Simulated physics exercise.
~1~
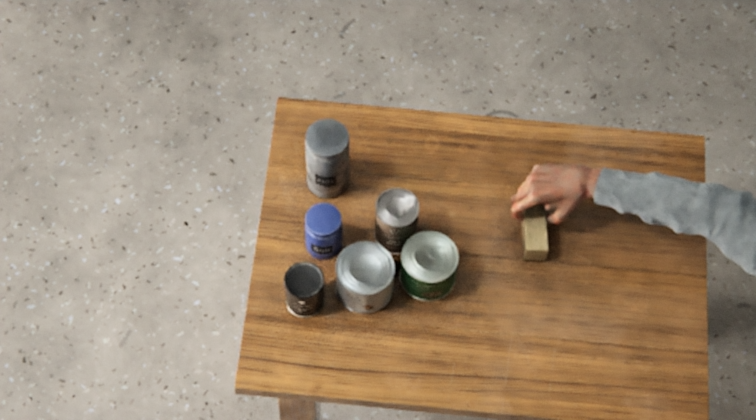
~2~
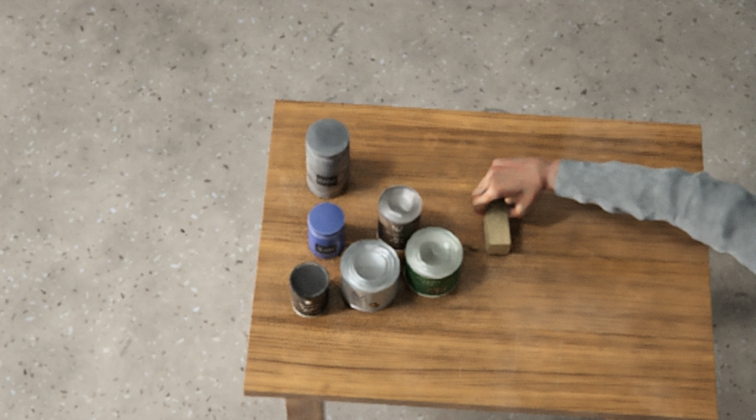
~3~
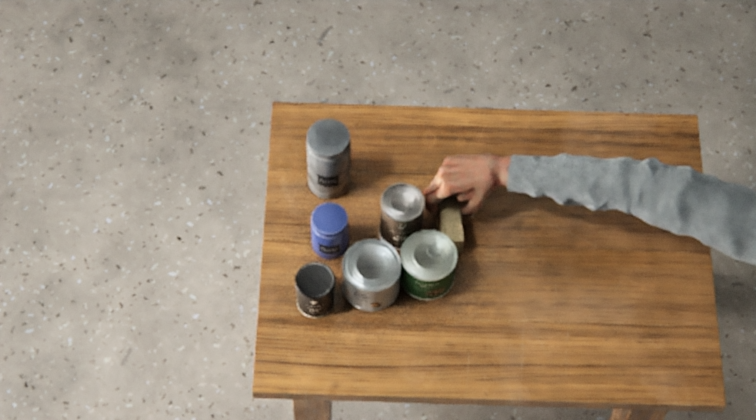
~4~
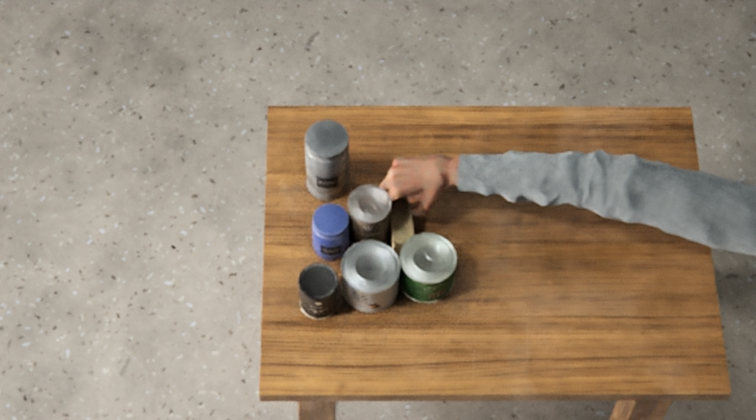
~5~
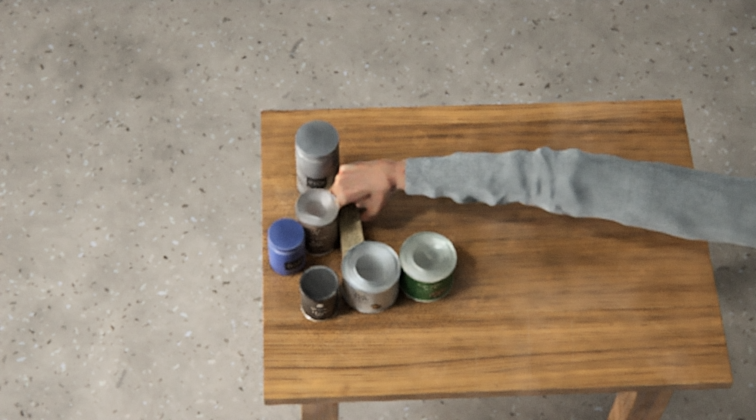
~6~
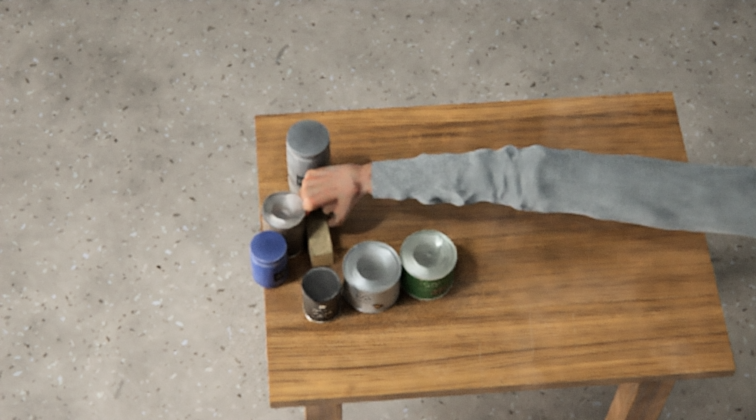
A hand slides a block left across a table, pushing brown and blue tins toward the edge.
